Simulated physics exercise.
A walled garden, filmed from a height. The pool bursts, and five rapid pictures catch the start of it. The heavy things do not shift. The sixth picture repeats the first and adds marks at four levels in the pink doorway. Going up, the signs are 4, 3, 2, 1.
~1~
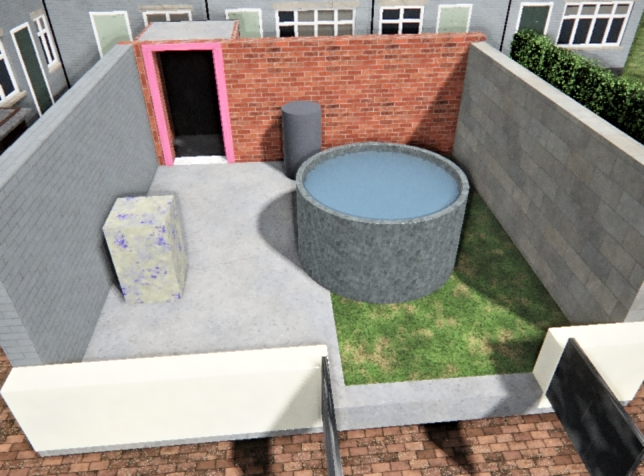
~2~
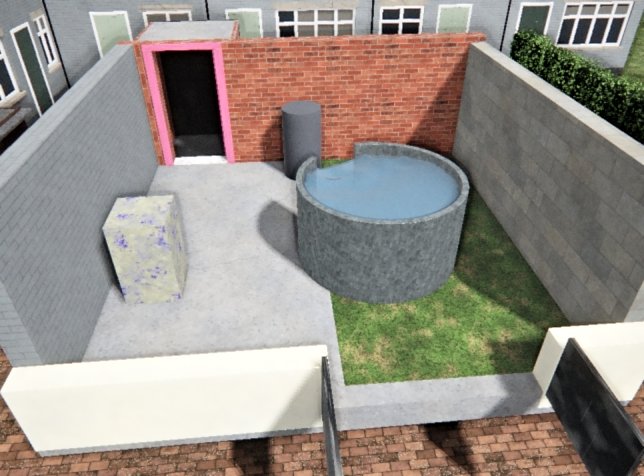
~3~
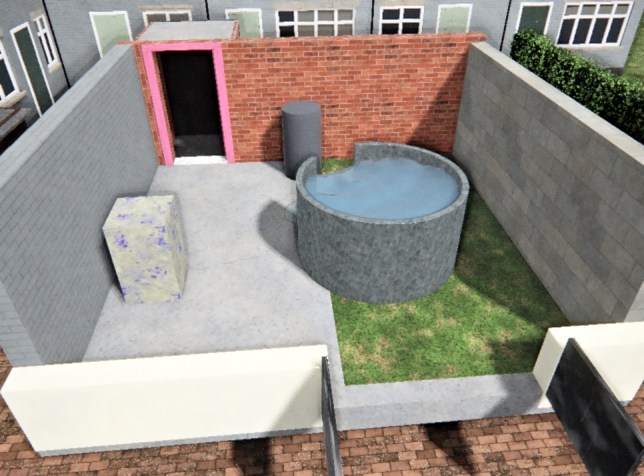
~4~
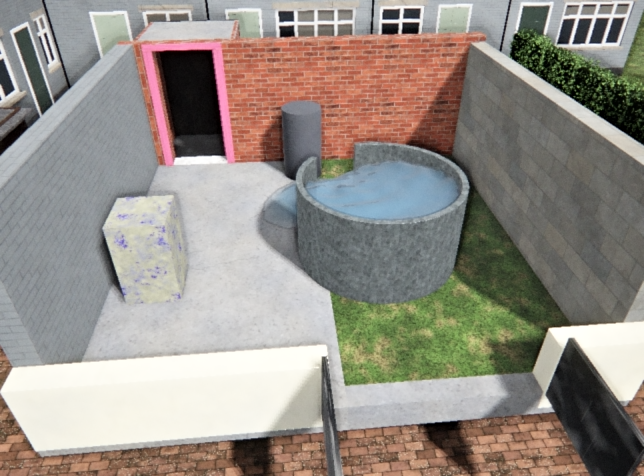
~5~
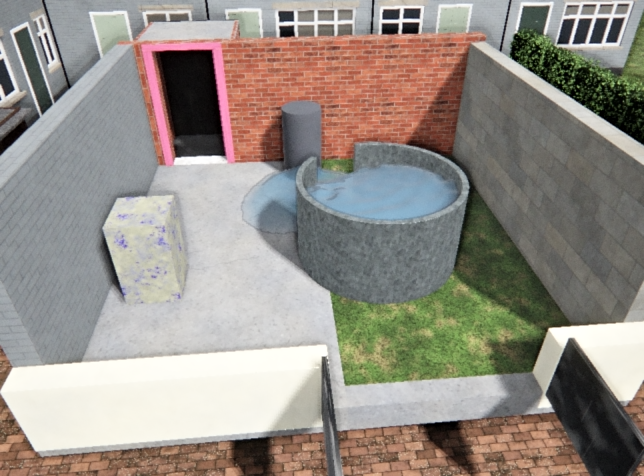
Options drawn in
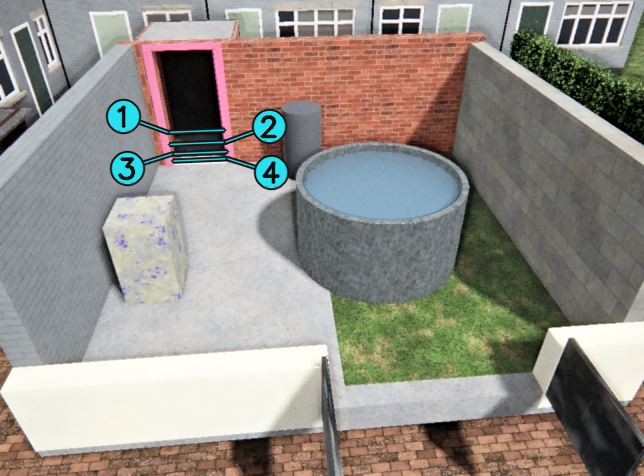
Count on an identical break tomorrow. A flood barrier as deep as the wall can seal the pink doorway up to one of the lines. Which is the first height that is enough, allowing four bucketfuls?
I would pick line 2.
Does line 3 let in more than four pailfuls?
Yes, that goes wrong.
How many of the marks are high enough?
Two.
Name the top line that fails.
Here it is line 3.
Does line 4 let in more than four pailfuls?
Yes.
On the marked copy, 1 at (196, 131); 2 at (197, 143); 3 at (199, 152); 4 at (200, 159); from the bottom up 4, 3, 2, 1.
With 1, nothing gets over.
With 2, a splash gets over, under a bucket.
With 3, about 11 bucketfuls get in.
With 4, dozens of bucketfuls pour in.
